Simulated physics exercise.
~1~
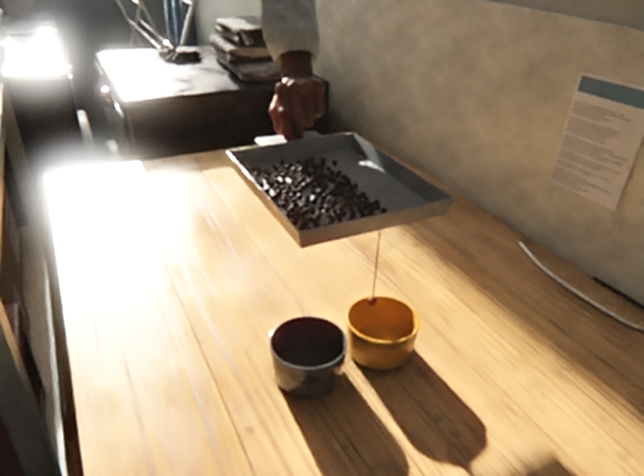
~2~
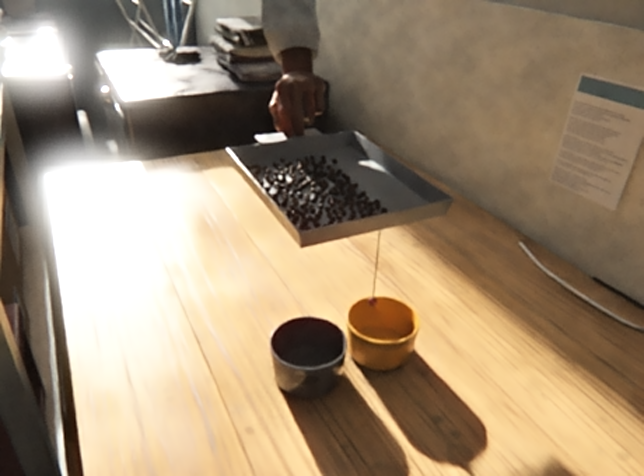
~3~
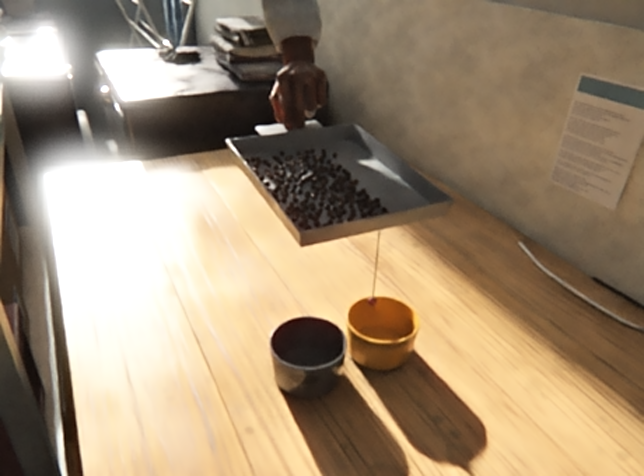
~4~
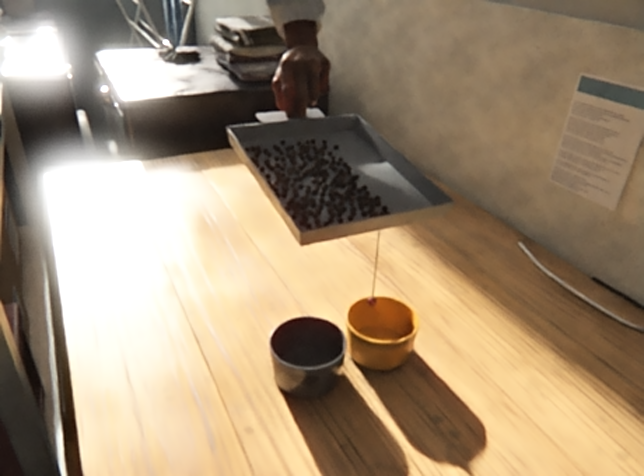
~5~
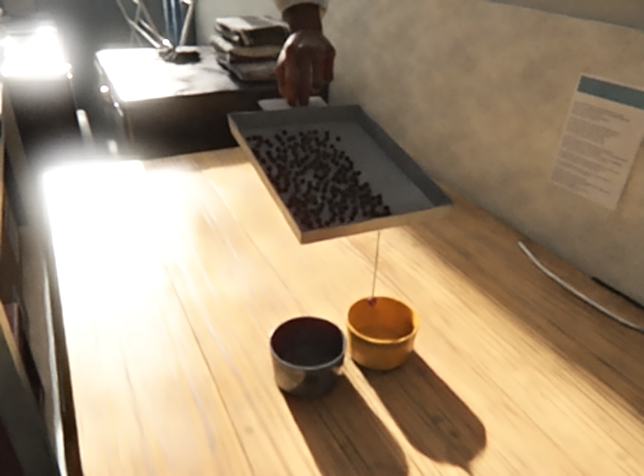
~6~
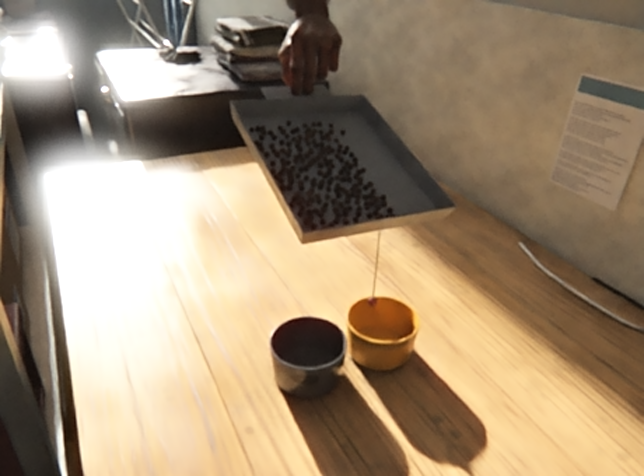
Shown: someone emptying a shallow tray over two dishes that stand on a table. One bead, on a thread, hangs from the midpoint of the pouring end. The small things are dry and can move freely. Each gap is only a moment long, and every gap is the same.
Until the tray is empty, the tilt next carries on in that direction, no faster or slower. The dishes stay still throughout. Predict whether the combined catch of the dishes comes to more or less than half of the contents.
The dishes are left with the minor part.
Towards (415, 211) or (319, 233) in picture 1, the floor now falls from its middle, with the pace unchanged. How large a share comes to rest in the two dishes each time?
The first try gives close to 0 per cent, the second close to 100 per cent.
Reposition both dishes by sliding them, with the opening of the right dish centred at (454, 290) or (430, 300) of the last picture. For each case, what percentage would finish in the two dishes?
Roughly 30% on the first try and 50% on the second.
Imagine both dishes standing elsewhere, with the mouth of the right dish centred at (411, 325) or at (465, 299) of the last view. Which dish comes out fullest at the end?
Try 1: The dish at right; try 2: The dish at left.
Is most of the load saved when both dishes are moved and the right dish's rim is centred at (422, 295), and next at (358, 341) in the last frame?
First try: Lower than half; second try: Lower than half.
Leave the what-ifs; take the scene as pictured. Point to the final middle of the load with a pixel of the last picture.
Around (438, 364).
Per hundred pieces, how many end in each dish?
Final split: Left dish some 0 per cent, right dish some 10 per cent.
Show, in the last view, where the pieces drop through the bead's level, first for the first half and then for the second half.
First roughly (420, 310), then roughly (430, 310).
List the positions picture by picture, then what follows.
The first frame shows corners of the pouring end at (302, 229) and (448, 197), level; middle of the load at (319, 194), allspice berries; left dish at (325, 379); right dish at (401, 353); bead on its thread at (373, 302).
The second frame shows corners of the pouring end at (302, 229) and (448, 198), level; middle of the load at (319, 193).
The third frame shows corners of the pouring end at (302, 229) and (449, 199), tipped barely, lowest at the right corner; middle of the load at (319, 189).
The fourth frame shows corners of the pouring end at (303, 229) and (449, 200), tipped a little, lowest at the right corner; middle of the load at (319, 183).
The fifth frame shows corners of the pouring end at (304, 229) and (450, 202), tipped a little, lowest at the right corner; middle of the load at (321, 178).
The sixth frame shows corners of the pouring end at (306, 229) and (451, 204), tipped clearly, lowest at the right corner; middle of the load at (325, 176), about half on the move; left dish at (325, 380); right dish at (401, 353).
Soon, tray tipped steeply; nearly all on the tray; a stray few outside both; a stray few in the air.
A while on, tray tipped past a quarter turn; about a quarter on the tray; a small part in the right dish; about a third outside both; about a third in the air.
Towards the end, tray tipped past a quarter turn; a small part in the right dish; most outside both.
Finally, tray tipped past a quarter turn; none in the left dish; a small part in the right dish; most outside both.
